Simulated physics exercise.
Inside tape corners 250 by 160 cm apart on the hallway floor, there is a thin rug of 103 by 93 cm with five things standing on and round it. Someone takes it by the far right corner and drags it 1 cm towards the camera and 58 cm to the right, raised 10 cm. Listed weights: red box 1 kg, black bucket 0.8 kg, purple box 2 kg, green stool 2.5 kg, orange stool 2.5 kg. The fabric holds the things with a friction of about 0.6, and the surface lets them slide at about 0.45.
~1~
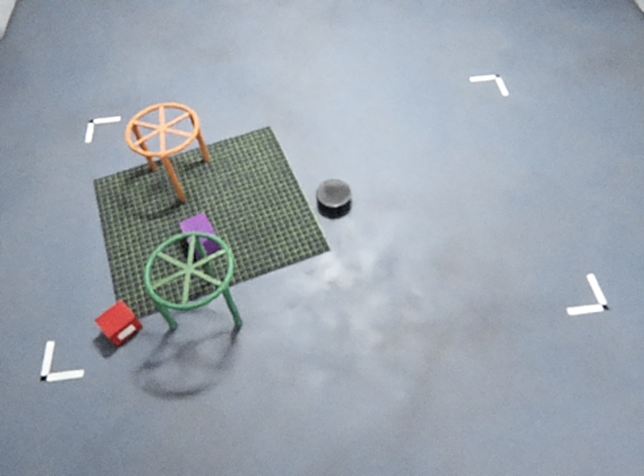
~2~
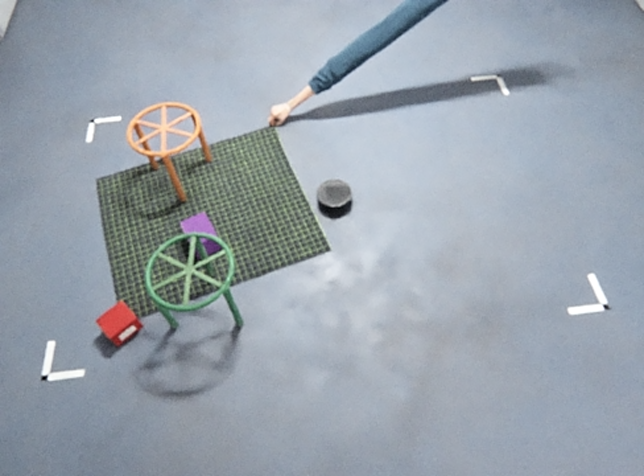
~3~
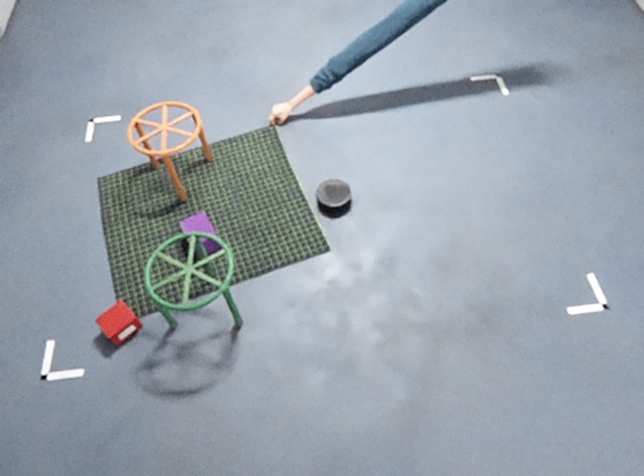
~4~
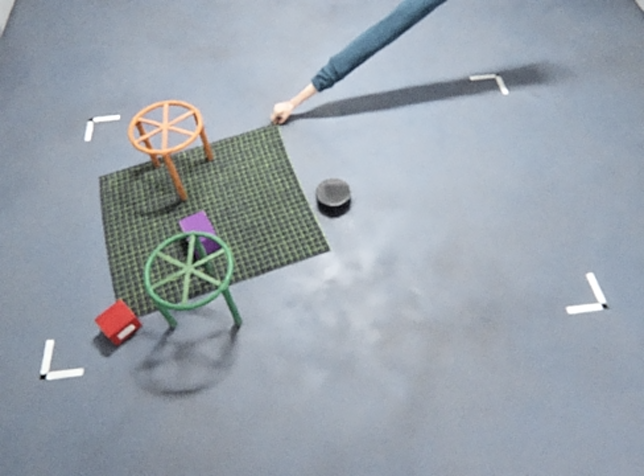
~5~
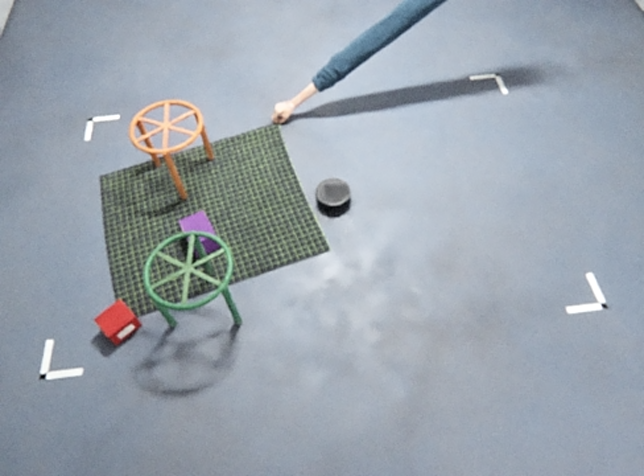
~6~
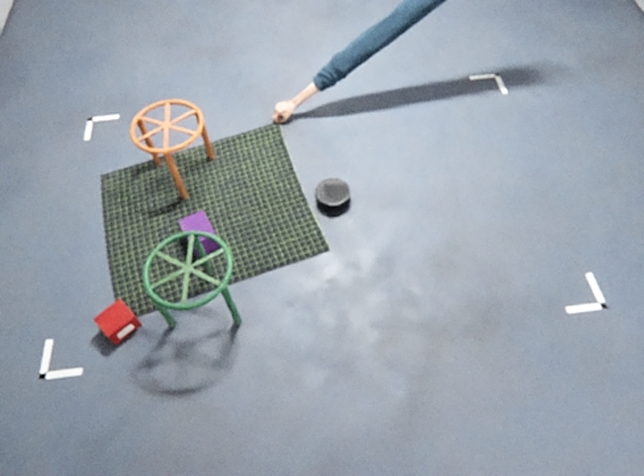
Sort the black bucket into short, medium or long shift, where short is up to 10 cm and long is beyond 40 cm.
Short.
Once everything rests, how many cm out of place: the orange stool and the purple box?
Net shift, approx.: Orange stool = 45 cm; purple box = 35 cm.
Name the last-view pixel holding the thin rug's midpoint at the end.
Close to (271, 173) in pixels.
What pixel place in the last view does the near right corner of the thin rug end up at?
It settles at roughly (316, 226).
Next, middle of the thin rug at (222, 206); orange stool 15 cm off its start, purple box 5 cm off its start.
Then, middle of the thin rug at (244, 190); orange stool lifted 5 cm, purple box 17 cm off its start.
After that, middle of the thin rug at (261, 179); orange stool 41 cm off its start at (250, 140), purple box 26 cm off its start at (234, 192).
Later, middle of the thin rug at (272, 172); orange stool 46 cm off its start, purple box 33 cm off its start.
At the end, middle of the thin rug at (271, 173); black bucket 1 cm off its start at (334, 190), orange stool 45 cm off its start at (257, 138), purple box 33 cm off its start at (246, 185).
